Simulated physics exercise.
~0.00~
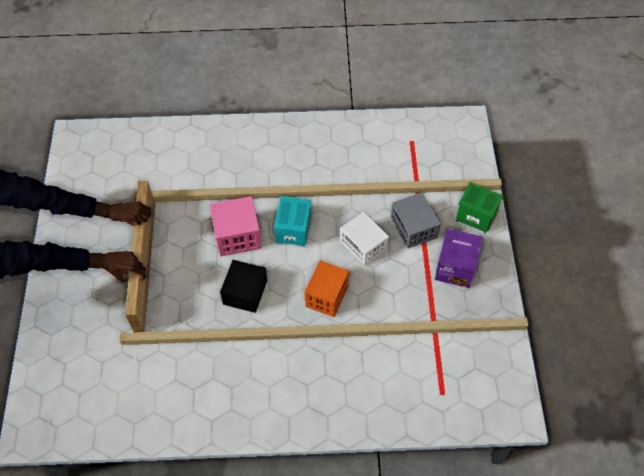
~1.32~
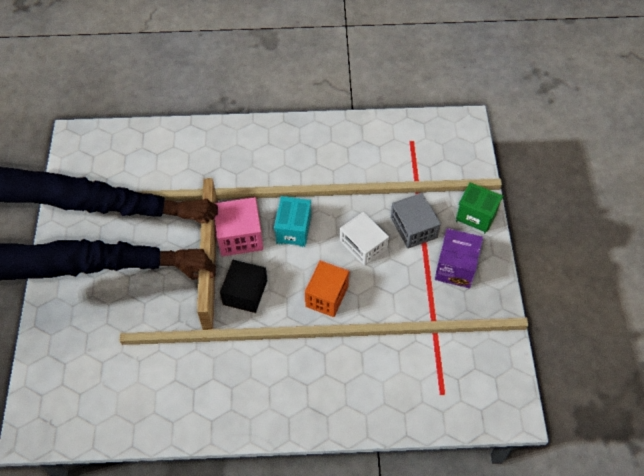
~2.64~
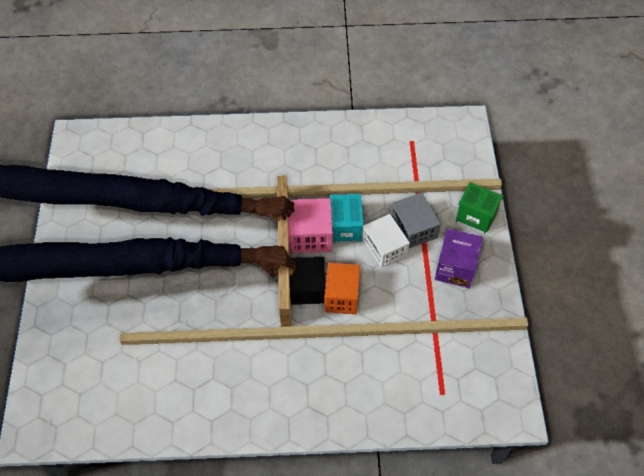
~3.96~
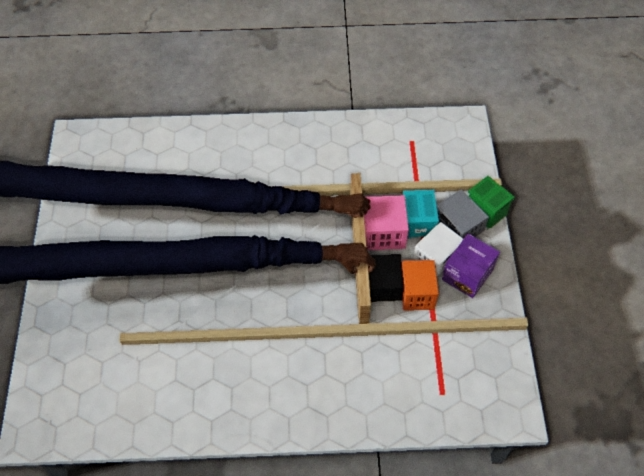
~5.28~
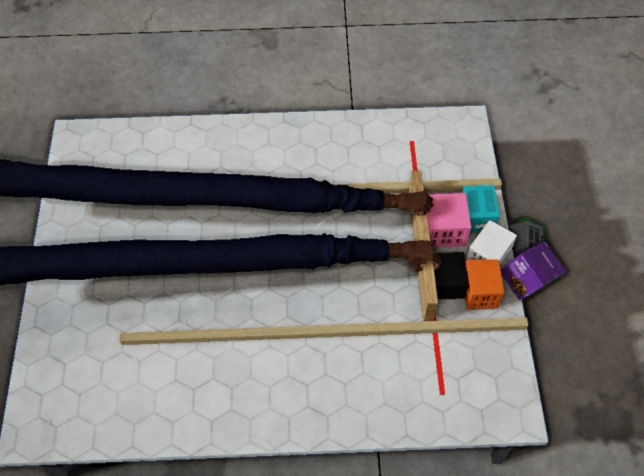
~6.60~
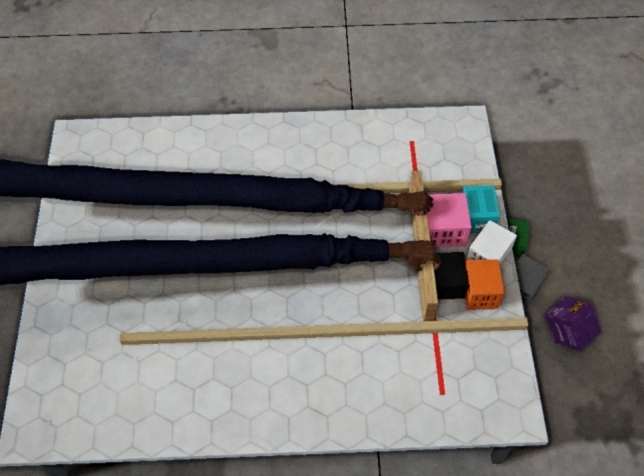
At the start, two hands hold an upright wooden plank at the left of a raised, tiled platform, with eight colourful crates and boxes scattered between two rails and a red tape line near the right end. The hands slide the plank right until it reaches the pink and black crates. It pushes them onward, and they close up against the turquoise and orange ones. The bunched group then shoves the white, grey, purple and green boxes towards the edge. The plank stops at the tape as the grey, green and purple boxes go over, leaving five crates on the platform.
